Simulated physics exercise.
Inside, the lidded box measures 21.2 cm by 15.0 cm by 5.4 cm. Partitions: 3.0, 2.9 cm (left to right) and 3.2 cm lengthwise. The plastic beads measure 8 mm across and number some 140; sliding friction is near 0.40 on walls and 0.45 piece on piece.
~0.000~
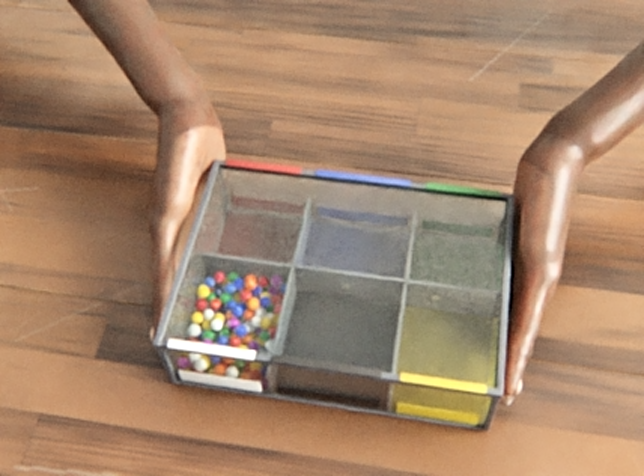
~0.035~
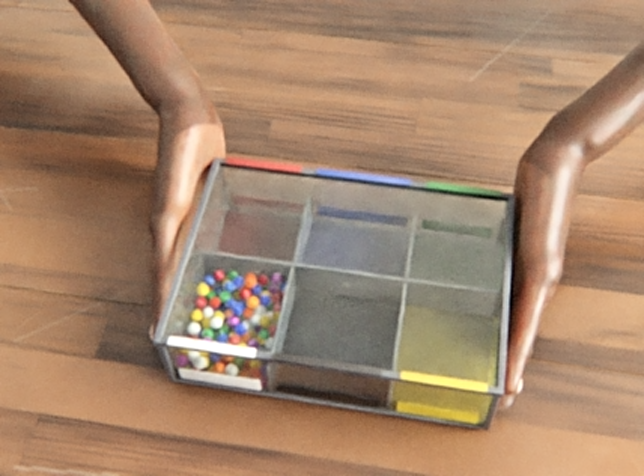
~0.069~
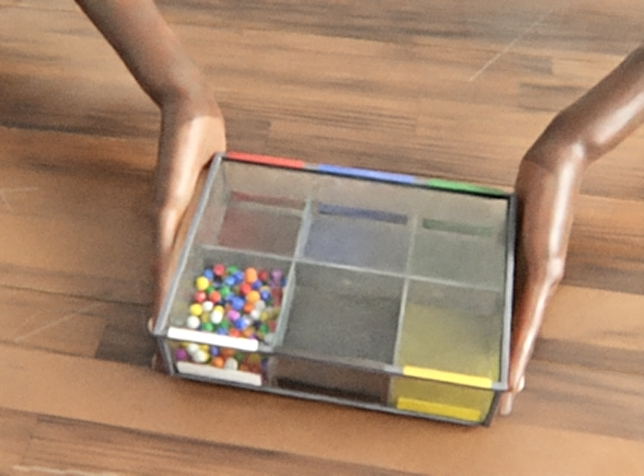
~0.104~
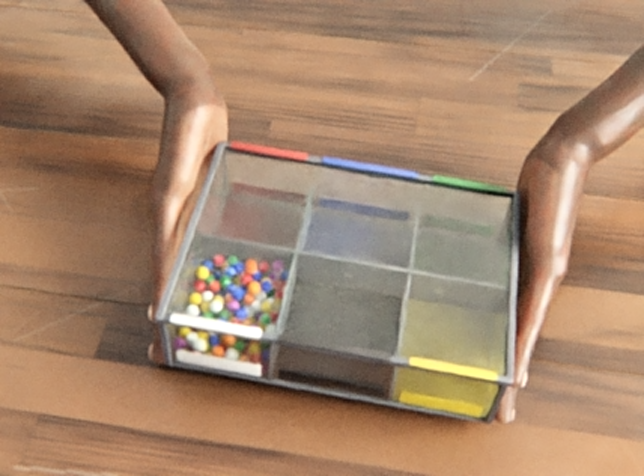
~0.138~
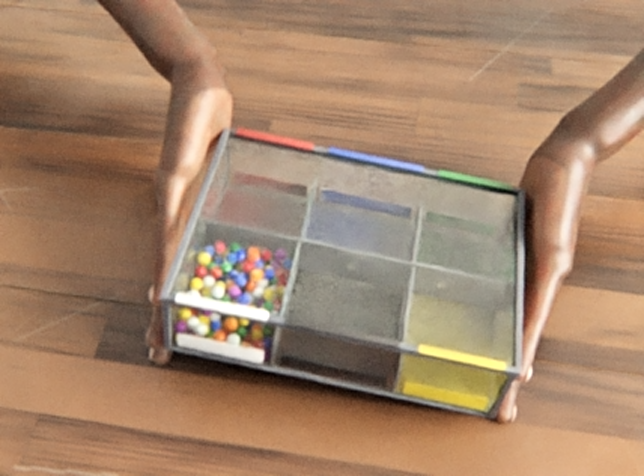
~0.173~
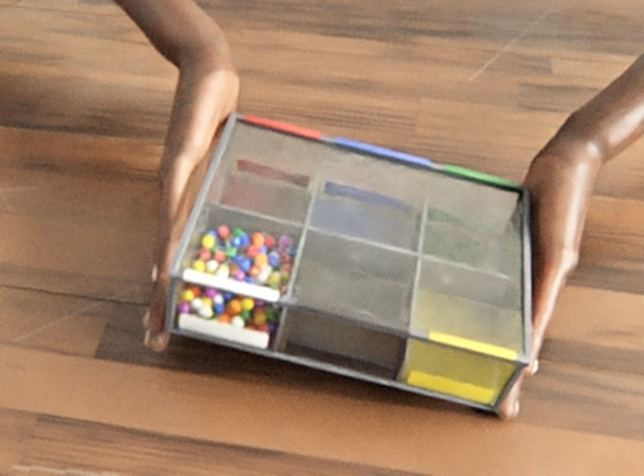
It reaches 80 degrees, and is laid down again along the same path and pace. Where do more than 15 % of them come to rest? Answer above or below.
Red compartment: Below; blue compartment: Above; green compartment: Above; yellow compartment: Below; white compartment: Above; black compartment: Below.
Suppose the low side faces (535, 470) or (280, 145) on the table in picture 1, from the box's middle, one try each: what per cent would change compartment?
Some 55 and 40 per cent.
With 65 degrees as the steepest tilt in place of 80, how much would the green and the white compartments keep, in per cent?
Green 5; white 75.
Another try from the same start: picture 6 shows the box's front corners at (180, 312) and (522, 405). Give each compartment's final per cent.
Red 0; blue 0; green 0; yellow 30; white 35; black 35.
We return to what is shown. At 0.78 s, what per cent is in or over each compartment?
Red 0; blue 5; green 0; yellow 0; white 90; black 5.
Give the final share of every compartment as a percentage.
Red 0; blue 35; green 30; yellow 0; white 30; black 5.
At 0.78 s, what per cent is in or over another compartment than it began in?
Some 10 per cent.
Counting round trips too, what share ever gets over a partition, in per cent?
About 70 per cent.
After 0.78 s, tilt 80 degrees; blue 5 %, white 90 %, black 5 %.
After 1.19 s, tilt 35 degrees; blue 35 %, green 30 %, white 30 %, black 5 %.
After 1.68 s, tilt 0 degrees; blue 35 %, green 30 %, white 30 %, black 5 %.
In the end, at 2.1 s, red 0 %, blue 35 %, green 30 %, yellow 0 %, white 30 %, black 5 %.
